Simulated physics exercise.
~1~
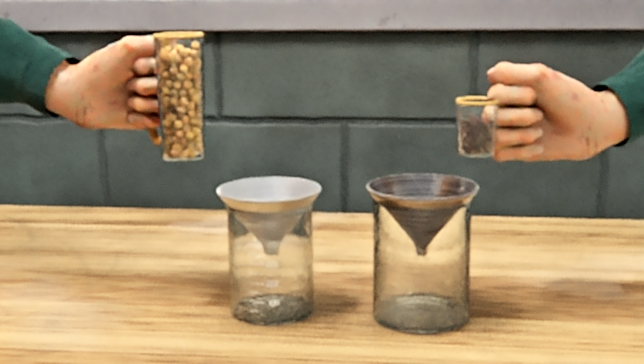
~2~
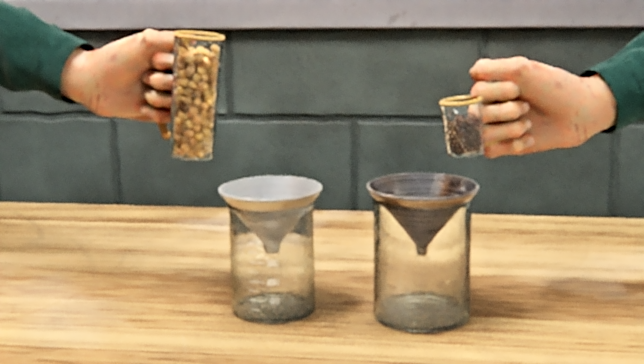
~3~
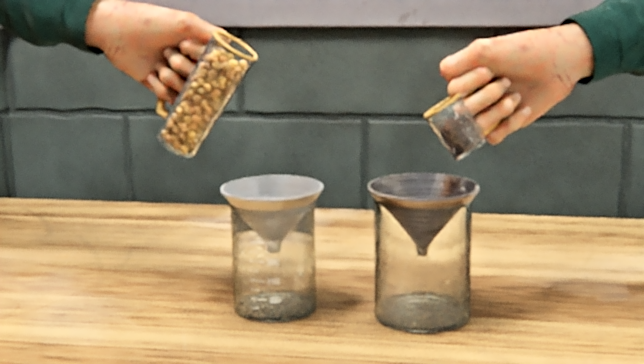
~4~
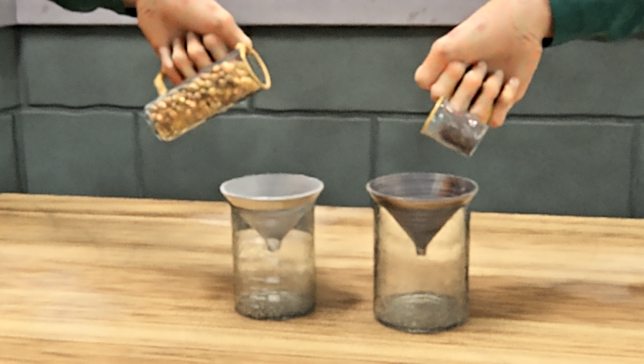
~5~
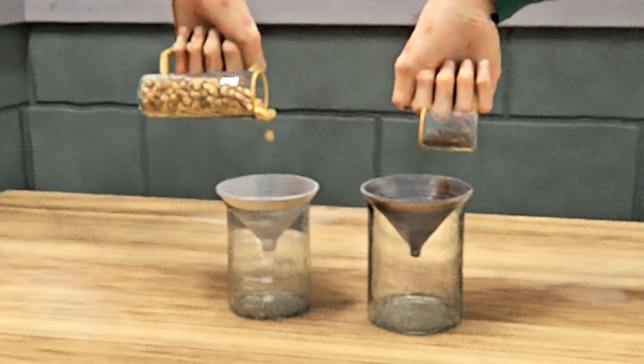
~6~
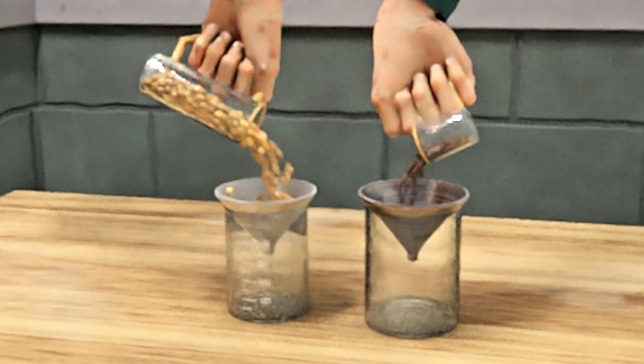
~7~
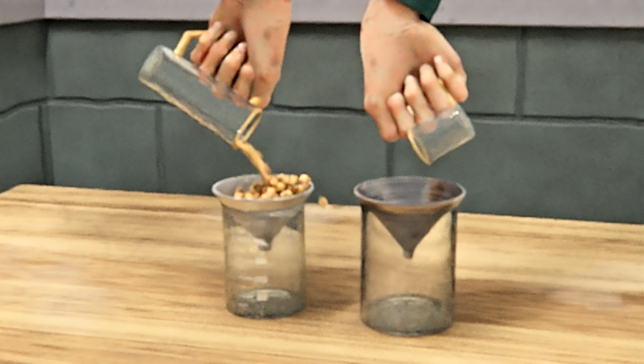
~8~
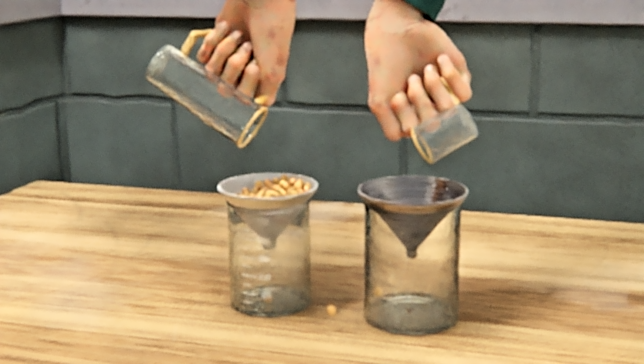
Two hands tipped a tall glass cup of tan nuggets and a smaller cup of dark bits into funnels set on glass jars, and both loads stayed stuck in the funnels, with a stray nugget landing on the wooden table.
